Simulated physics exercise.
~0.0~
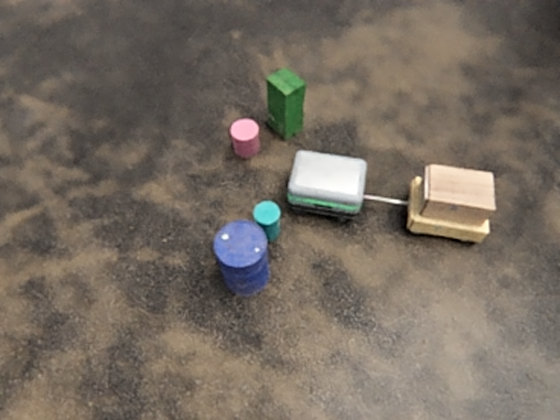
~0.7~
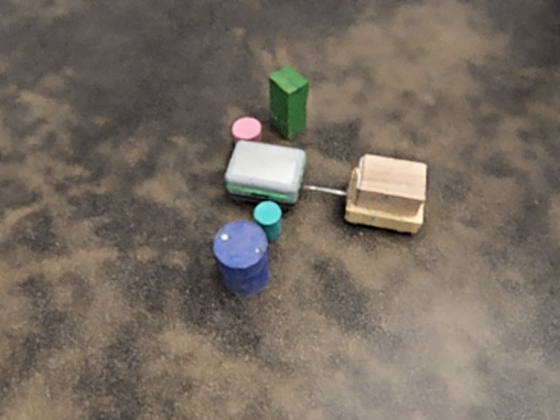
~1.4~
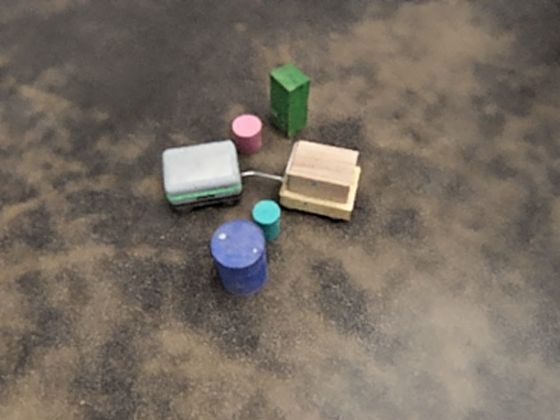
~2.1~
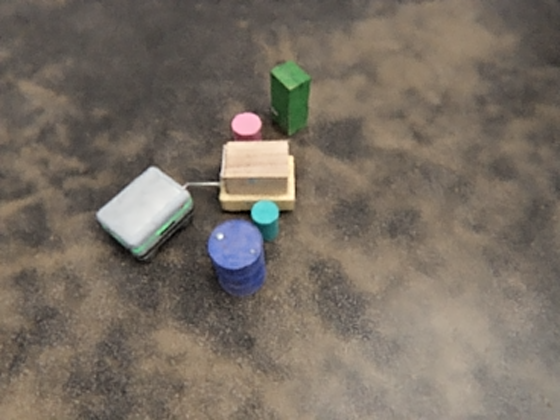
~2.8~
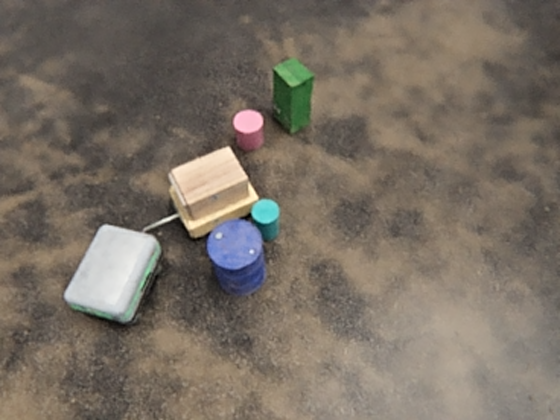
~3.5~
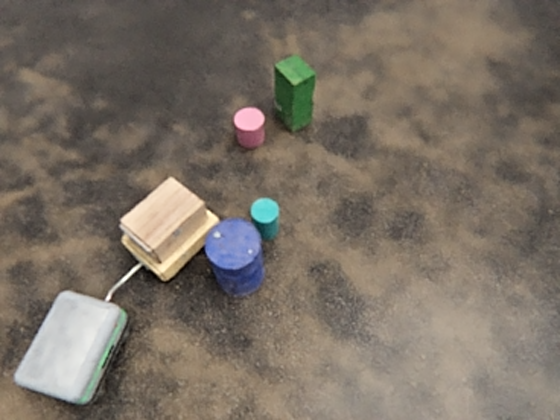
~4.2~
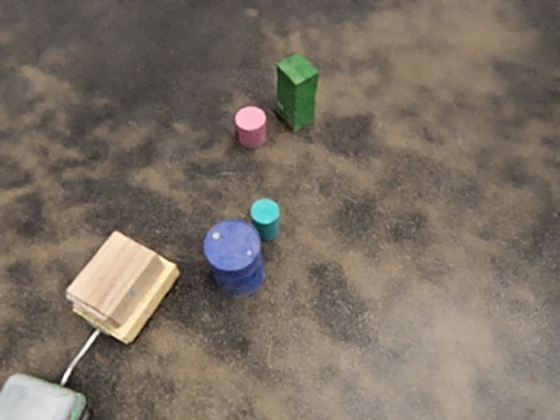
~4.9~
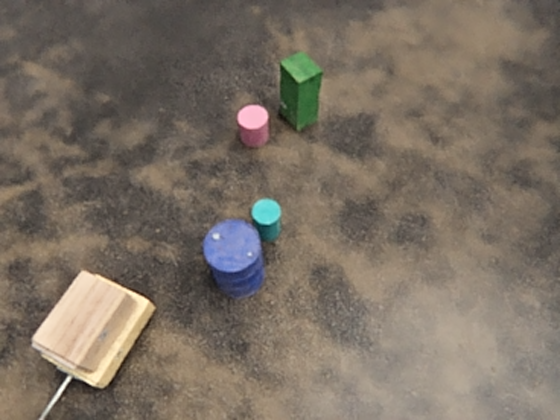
In this clip, a rounded silver and green tug pulls a wooden cart leftward between a pink pail, a green box, a turquoise pail and a blue drum, then curves down toward the lower left, leaving view while the cart remains visible and the four items stay in place.
